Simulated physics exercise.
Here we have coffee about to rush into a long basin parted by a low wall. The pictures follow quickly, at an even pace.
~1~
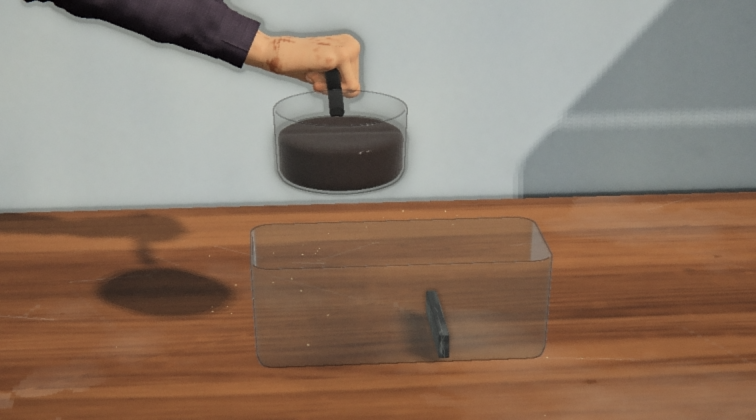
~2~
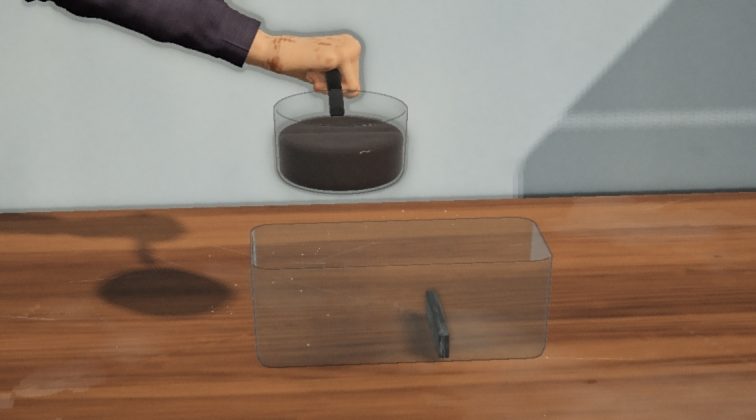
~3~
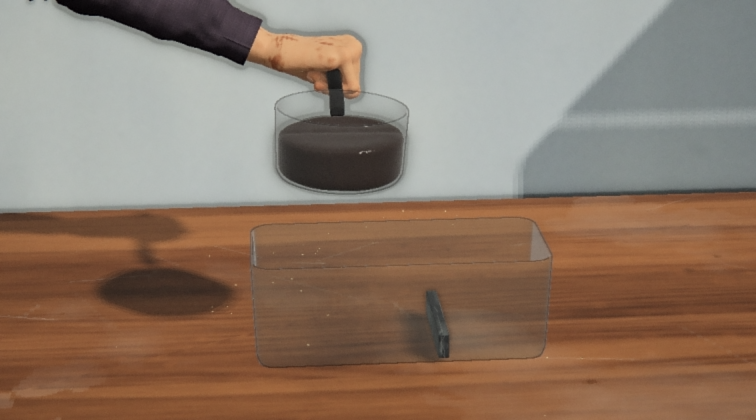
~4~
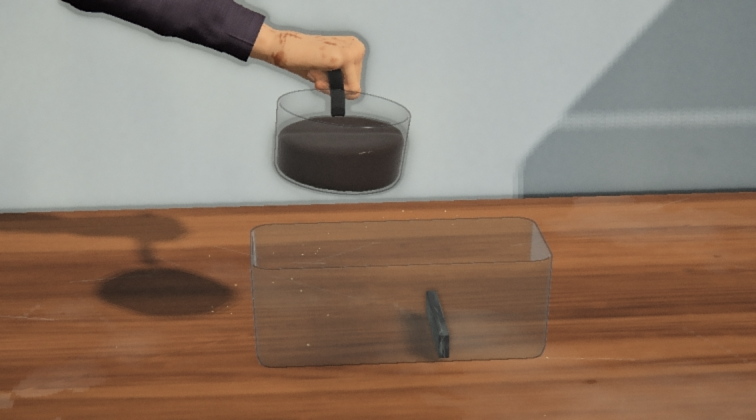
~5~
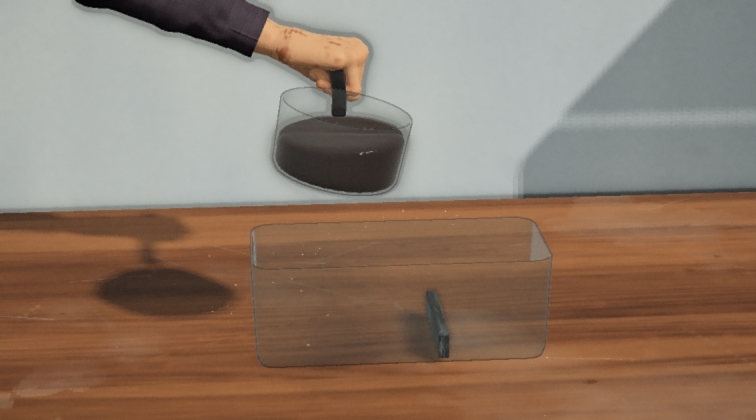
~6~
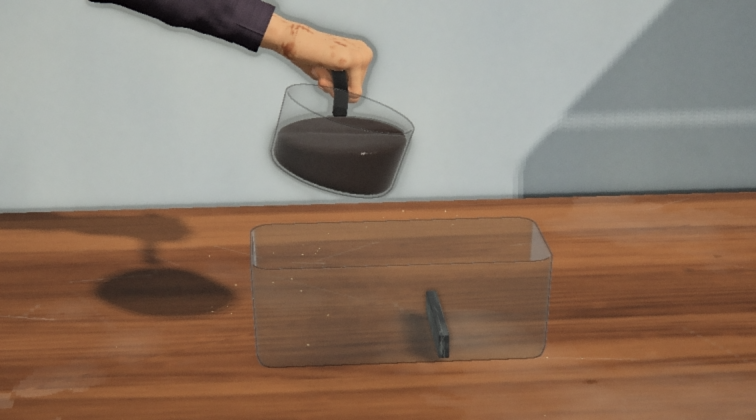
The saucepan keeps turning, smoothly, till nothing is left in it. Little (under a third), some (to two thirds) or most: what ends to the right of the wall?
It comes to from a third to two thirds.
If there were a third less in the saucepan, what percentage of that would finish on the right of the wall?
About 45 per cent.
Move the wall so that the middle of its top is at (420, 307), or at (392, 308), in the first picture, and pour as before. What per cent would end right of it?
About 70 and 90 per cent.
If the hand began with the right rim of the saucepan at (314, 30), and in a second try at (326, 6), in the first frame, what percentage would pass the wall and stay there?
The first gives 20 %, the second 10 %.
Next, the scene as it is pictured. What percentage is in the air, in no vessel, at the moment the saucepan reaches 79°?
Some 35 per cent.
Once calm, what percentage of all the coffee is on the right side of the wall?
It comes to 50 per cent or so.
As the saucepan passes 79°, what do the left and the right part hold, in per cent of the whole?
Some 0 per cent left and 15 right.
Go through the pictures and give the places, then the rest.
In the first picture, it leans 0°; its right rim is at (406, 108); the coffee meets the walls at (278, 134) and (402, 131); the long basin's rim runs from (252, 248) to (543, 240); the wall's top is at (438, 313).
In the second picture, it leans 1°; its right rim is at (406, 109); the coffee meets the walls at (278, 134) and (402, 131).
In the third picture, it leans 3°; its right rim is at (407, 111); the coffee meets the walls at (278, 134) and (403, 132).
In the fourth picture, it leans 6°; its right rim is at (409, 115); the coffee meets the walls at (278, 133) and (403, 132).
In the fifth picture, it leans 11°; its right rim is at (411, 121); the coffee meets the walls at (278, 133) and (405, 133).
In the sixth picture, it leans 17°; its right rim is at (412, 128); the coffee meets the walls at (277, 133) and (407, 133).
A moment on, the saucepan is tipped on its side and 52 per cent is still to pour, 1 is left of the wall and 13 right of it.
Next, the saucepan is tipped right over and 8 per cent is still to pour, 28 is left of the wall and 56 right of it.
Then the saucepan is tipped right over and 0 per cent is still to pour, 47 is left of the wall and 52 right of it.
Later the saucepan is tipped right over and 0 per cent is still to pour, 48 is left of the wall and 51 right of it.
In the end 49 per cent lies left of the wall, 50 right of it and 1 outside.
